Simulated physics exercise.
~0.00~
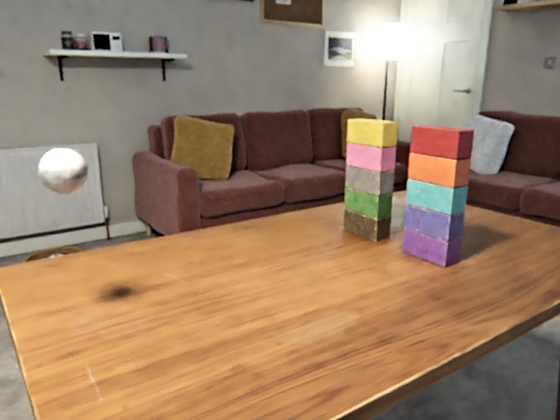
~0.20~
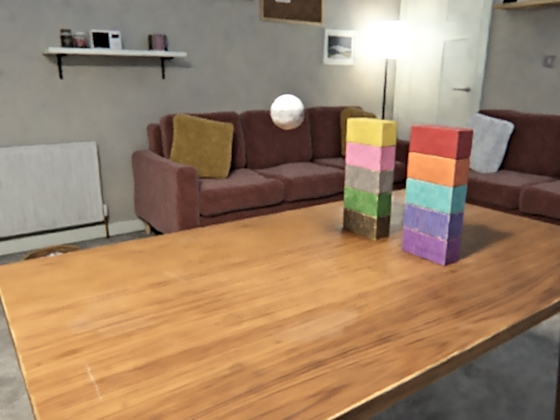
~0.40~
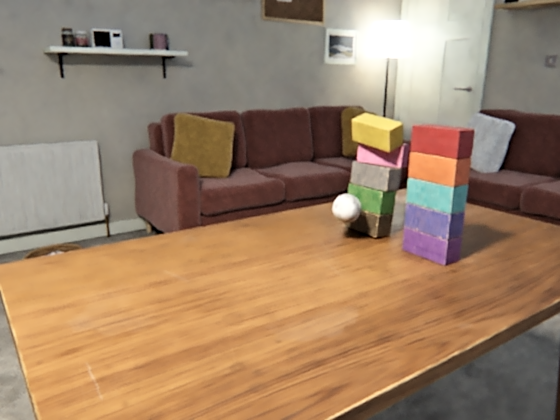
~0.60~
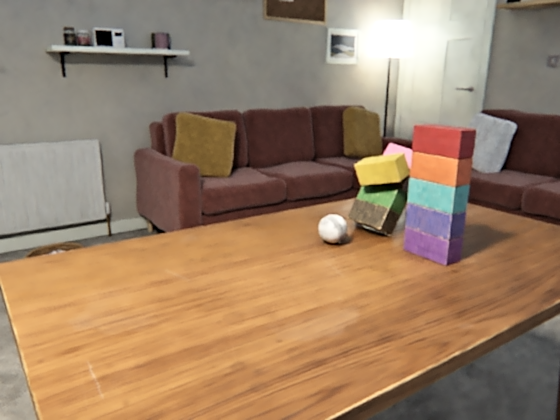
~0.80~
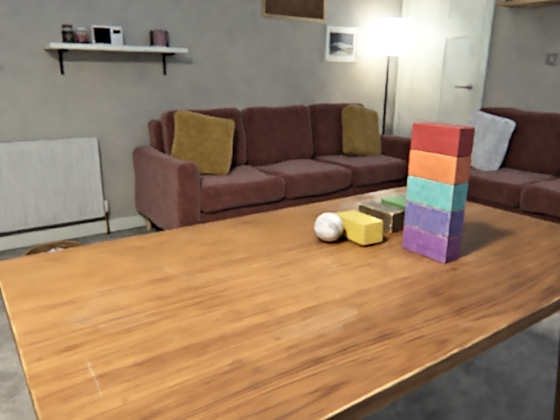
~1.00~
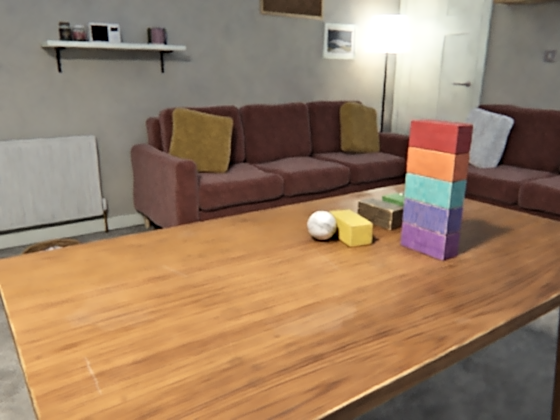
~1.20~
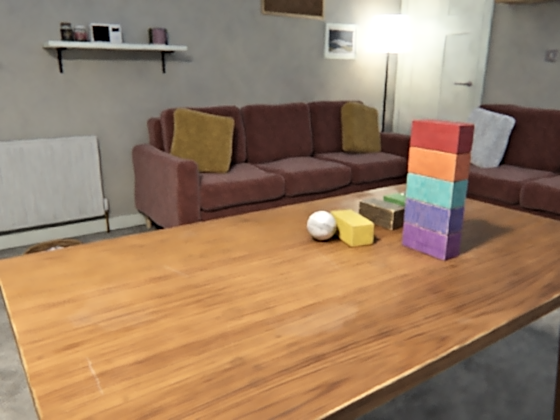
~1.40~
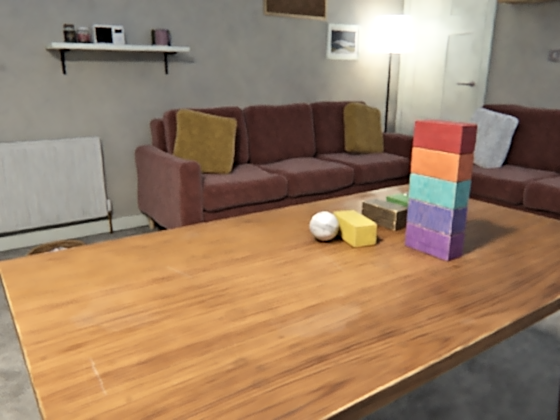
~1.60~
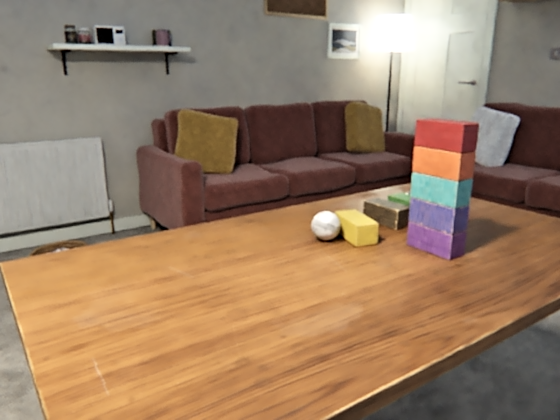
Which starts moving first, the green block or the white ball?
The white ball moves first, flying in from the left. The green block only starts to move after the ball has reached the left tower.
